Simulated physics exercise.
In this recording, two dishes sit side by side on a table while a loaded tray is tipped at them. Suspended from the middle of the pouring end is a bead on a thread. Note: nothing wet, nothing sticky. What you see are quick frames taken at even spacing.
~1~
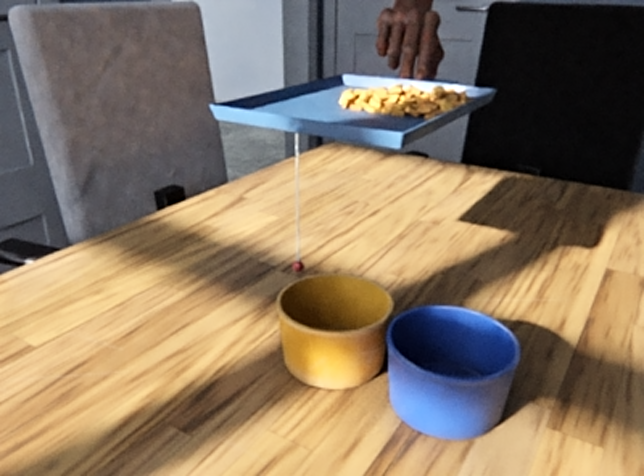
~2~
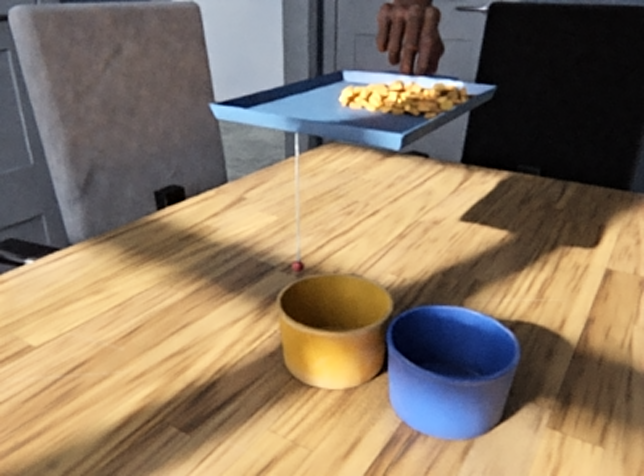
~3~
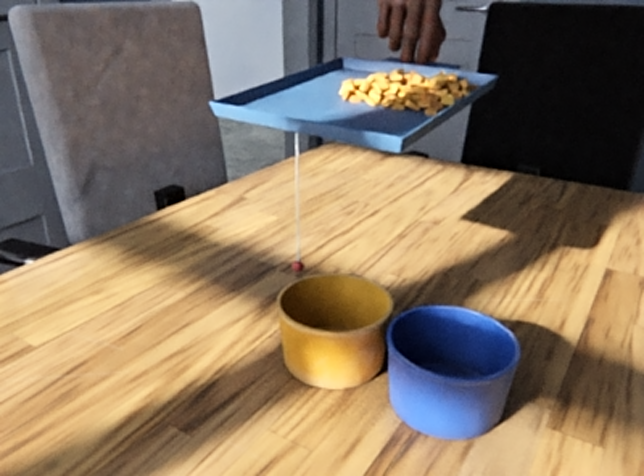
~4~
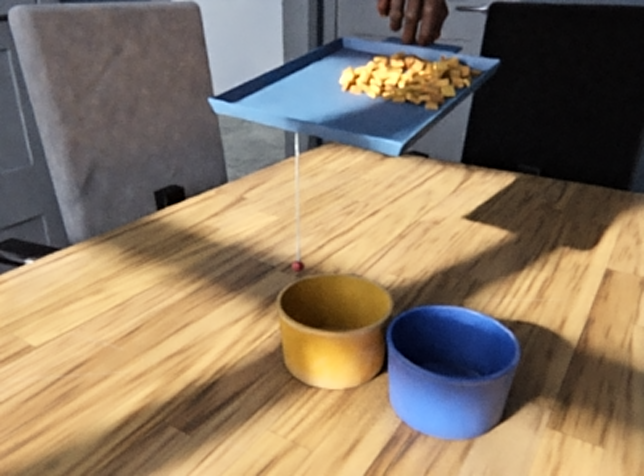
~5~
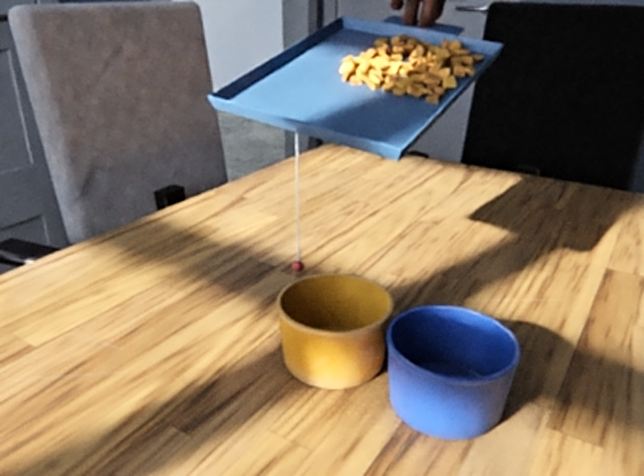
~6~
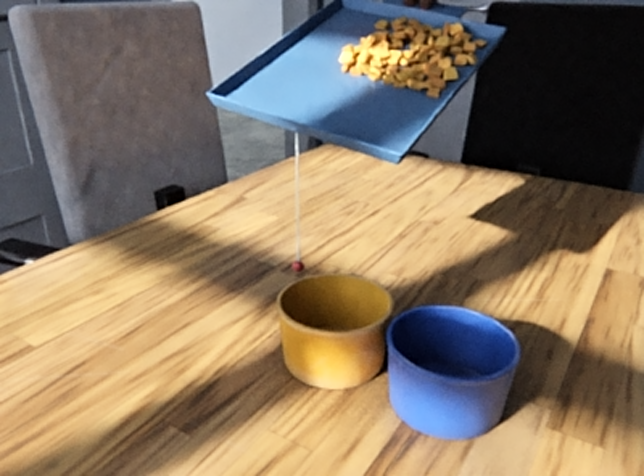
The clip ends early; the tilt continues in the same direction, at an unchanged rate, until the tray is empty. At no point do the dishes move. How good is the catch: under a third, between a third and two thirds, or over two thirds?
A third to two thirds.
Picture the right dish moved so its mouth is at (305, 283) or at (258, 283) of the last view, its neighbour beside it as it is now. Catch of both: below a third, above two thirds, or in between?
At the first spot I'd expect under a third, and at the second spot below one third.
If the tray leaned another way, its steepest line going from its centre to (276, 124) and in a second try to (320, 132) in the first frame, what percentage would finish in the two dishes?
Close to 0 percent first and close to 30 percent second.
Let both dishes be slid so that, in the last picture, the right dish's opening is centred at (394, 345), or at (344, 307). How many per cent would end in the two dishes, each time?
Close to 70 in a hundred first, close to 50 in a hundred second.
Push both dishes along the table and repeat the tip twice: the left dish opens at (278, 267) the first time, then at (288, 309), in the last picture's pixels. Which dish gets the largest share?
The rightmost dish, then the rightmost dish.
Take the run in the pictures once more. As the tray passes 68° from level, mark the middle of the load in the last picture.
The centre of the load shows up near (380, 156) in the last view.
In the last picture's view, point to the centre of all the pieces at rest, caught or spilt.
Near (364, 383).
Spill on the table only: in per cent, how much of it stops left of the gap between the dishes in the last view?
Roughly 80 %.
Just after the last frame, tray tipped steeply; roughly two thirds on the tray; roughly a third in the air.
A moment on, tray tipped past a quarter turn; roughly a quarter in the right dish; roughly a quarter in the left dish; roughly half outside both; about a tenth in the air.
Further on, tray tipped past a quarter turn; roughly a quarter in the right dish; roughly a third in the left dish; roughly half outside both.
When it is over, tray tipped past a quarter turn; roughly a quarter in the right dish; roughly a third in the left dish; roughly half outside both.
